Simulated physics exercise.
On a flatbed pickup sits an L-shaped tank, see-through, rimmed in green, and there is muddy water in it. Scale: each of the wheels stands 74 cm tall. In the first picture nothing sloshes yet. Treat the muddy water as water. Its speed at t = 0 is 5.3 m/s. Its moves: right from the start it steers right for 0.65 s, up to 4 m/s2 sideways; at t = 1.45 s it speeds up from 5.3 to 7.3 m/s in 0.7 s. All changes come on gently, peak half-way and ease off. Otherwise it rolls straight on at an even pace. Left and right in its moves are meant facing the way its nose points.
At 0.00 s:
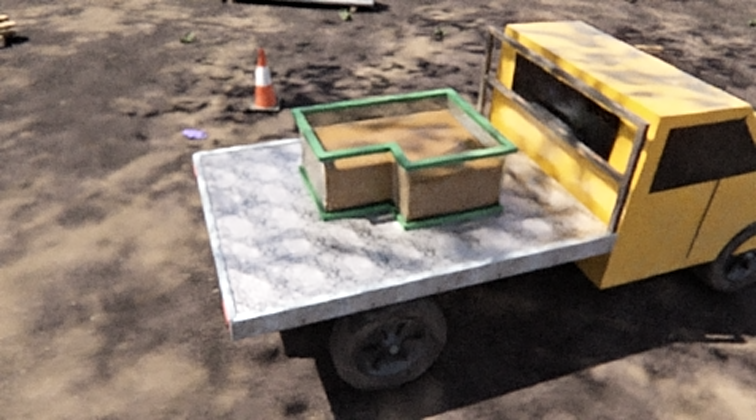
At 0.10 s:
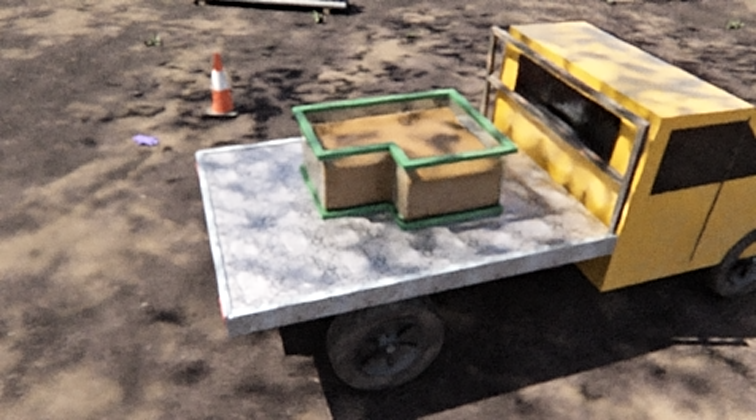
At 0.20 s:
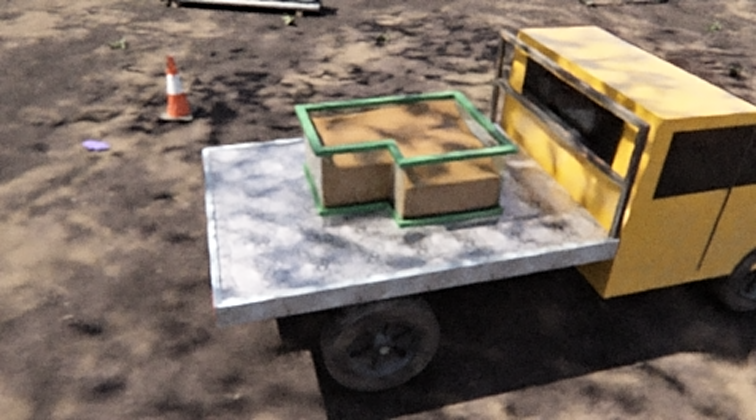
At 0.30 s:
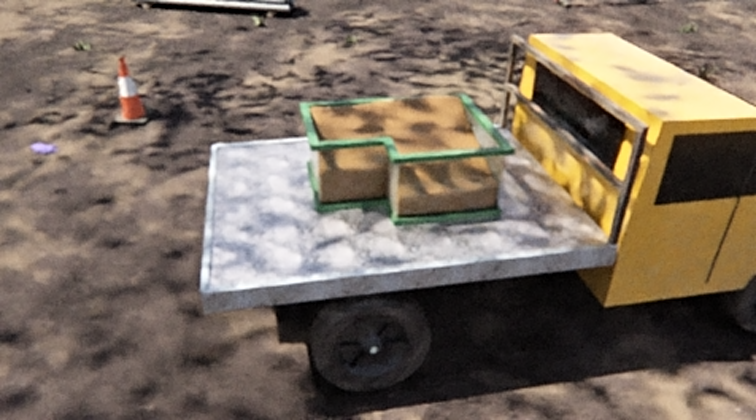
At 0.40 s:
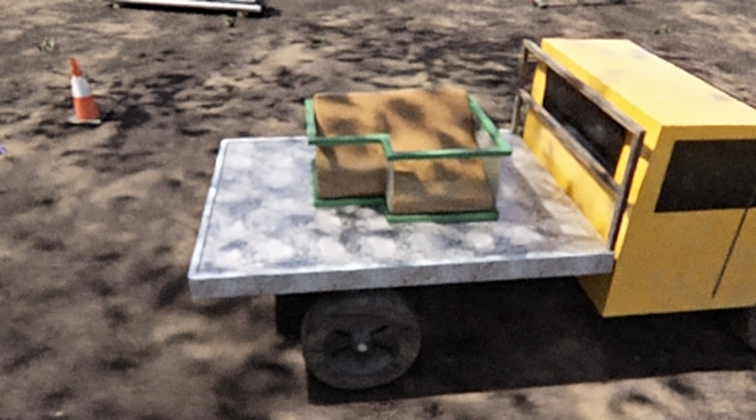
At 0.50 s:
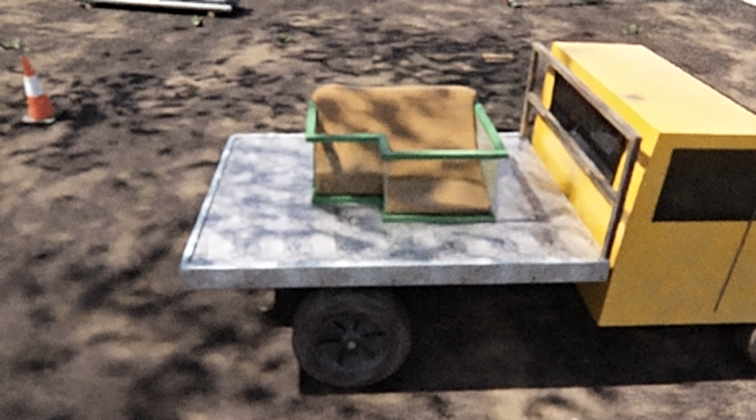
The muddy water in a see-through, green-rimmed L-shaped tank lies flat at first, then tilts more and more steeply, climbing towards the tank's far side and sinking along the near wall. The tank sits on the pale flatbed of a yellow-cabbed pickup facing right, seen from above and to the side on shadow-dappled dirt. Behind it, an orange-and-white cone slides left across the view as the truck, kept in view, gradually turns.
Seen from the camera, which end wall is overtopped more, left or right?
More leaves at the left one.
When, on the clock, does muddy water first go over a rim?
Near 0.7 s.
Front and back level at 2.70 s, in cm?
About 36 cm in front and 22 cm behind.
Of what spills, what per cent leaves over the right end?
Some 0 per cent of it.
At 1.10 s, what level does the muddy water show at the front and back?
About 38 cm in front and 34 cm behind.
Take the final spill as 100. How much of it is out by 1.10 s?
Some 30 per cent by then.
Then, 1.10 s in, front 38 cm, middle 34 cm, back 33 cm above the floor; the loss stands at 8 per cent, over the far side.
Then, 1.80 s in, front 22 cm, middle 37 cm, back 38 cm above the floor; the loss stands at 8 per cent, over the far side, a little elsewhere.
Then, 2.70 s in, front 37 cm, middle 23 cm, back 21 cm above the floor; the loss stands at 27 per cent, over the left end and the far side, a little elsewhere.
Then, 5.14 s in, the loss stands at 28 per cent, over the left end and the far side, a little elsewhere; the right end has passed 0 per cent and the left end 15.
